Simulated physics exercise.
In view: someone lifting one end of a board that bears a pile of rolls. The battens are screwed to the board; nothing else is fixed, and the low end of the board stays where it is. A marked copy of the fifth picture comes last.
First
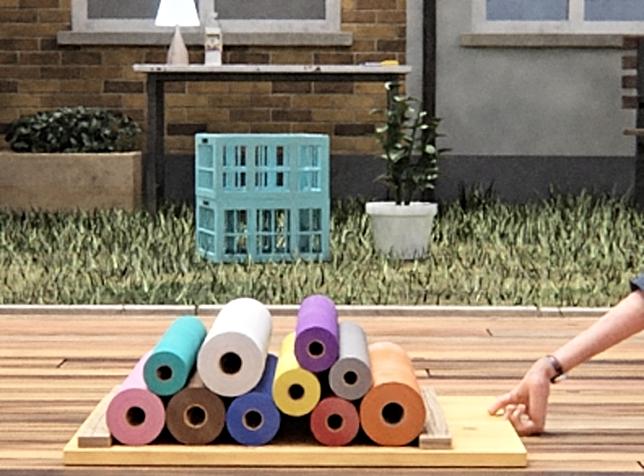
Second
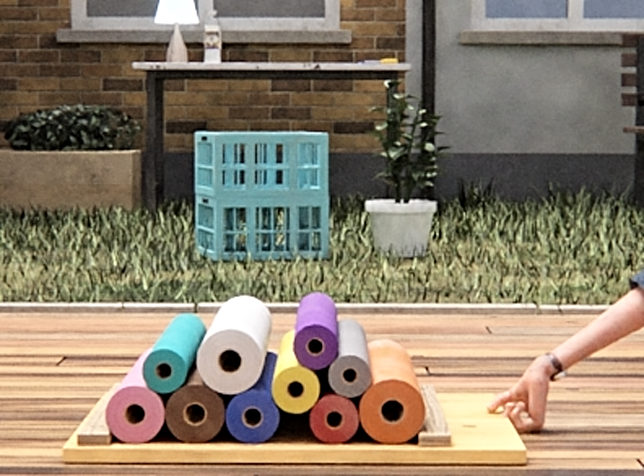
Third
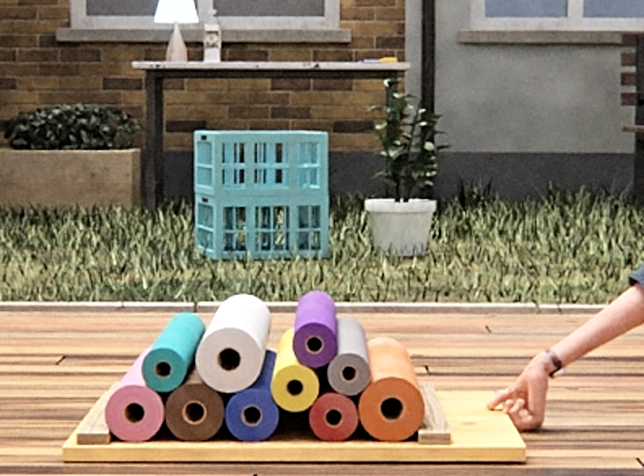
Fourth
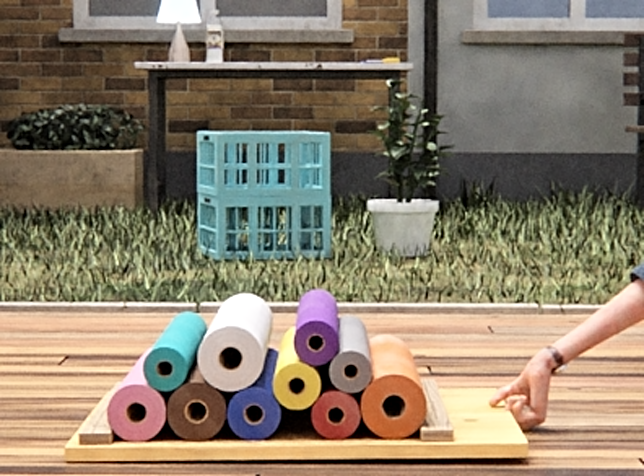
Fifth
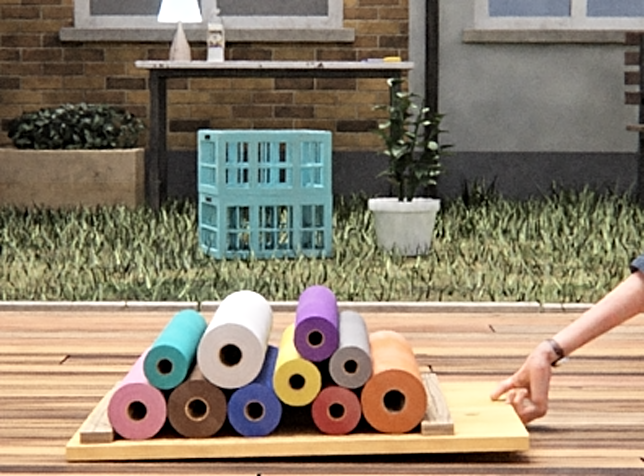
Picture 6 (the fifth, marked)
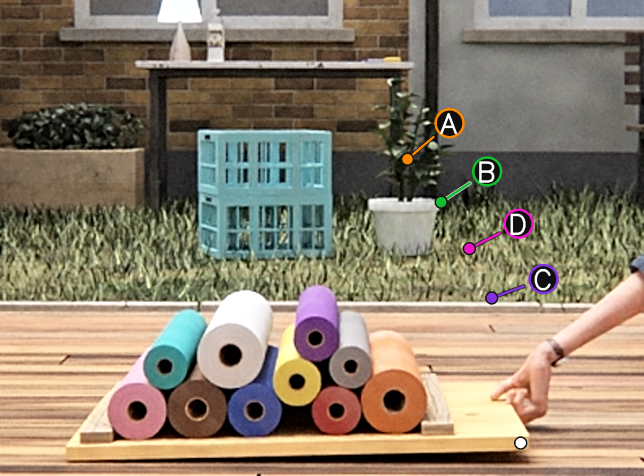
On a plank deck before a strip of grass and a brick and grey wall, seen level from the front, a turquoise crate stack and a potted plant stand near a table with a lamp. Pink, brown, blue, red and orange rolls line a yellow board between wooden battens, with turquoise, white, yellow, purple and grey ones above. A hand at the right slightly lifts that end, the rolls tilting along, while the view shifts barely.
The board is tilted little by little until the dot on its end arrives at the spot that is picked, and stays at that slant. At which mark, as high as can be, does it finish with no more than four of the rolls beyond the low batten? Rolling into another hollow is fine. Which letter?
It can be raised to D.
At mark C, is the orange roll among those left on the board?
Yes, with C.
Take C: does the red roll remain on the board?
The red roll: Yes.
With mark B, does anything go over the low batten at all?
Yes.
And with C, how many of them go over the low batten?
It comes to none.
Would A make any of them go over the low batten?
Yes.
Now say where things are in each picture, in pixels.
The first frame shows orange roll (393, 414); yellow roll (296, 392); grey roll (350, 378).
The second frame shows grey roll (350, 376); turquoise roll (164, 370).
The third frame shows board (297, 418); orange roll (392, 409); pink roll (134, 413).
The fourth frame shows board (299, 416); pink roll (136, 412); brown roll (197, 411).
The fifth frame shows board (300, 412); pink roll (137, 411); brown roll (197, 408).
On the marked copy, A at (408, 159); B at (441, 202); C at (492, 298); D at (469, 248); the white dot at (521, 443).
With D. Early on, board at 16°.
Further on, board at 27°.
At the end, board at 27°, none over the low batten.
As for the rest, A eight over the low batten; B eight over the low batten; C none over the low batten.
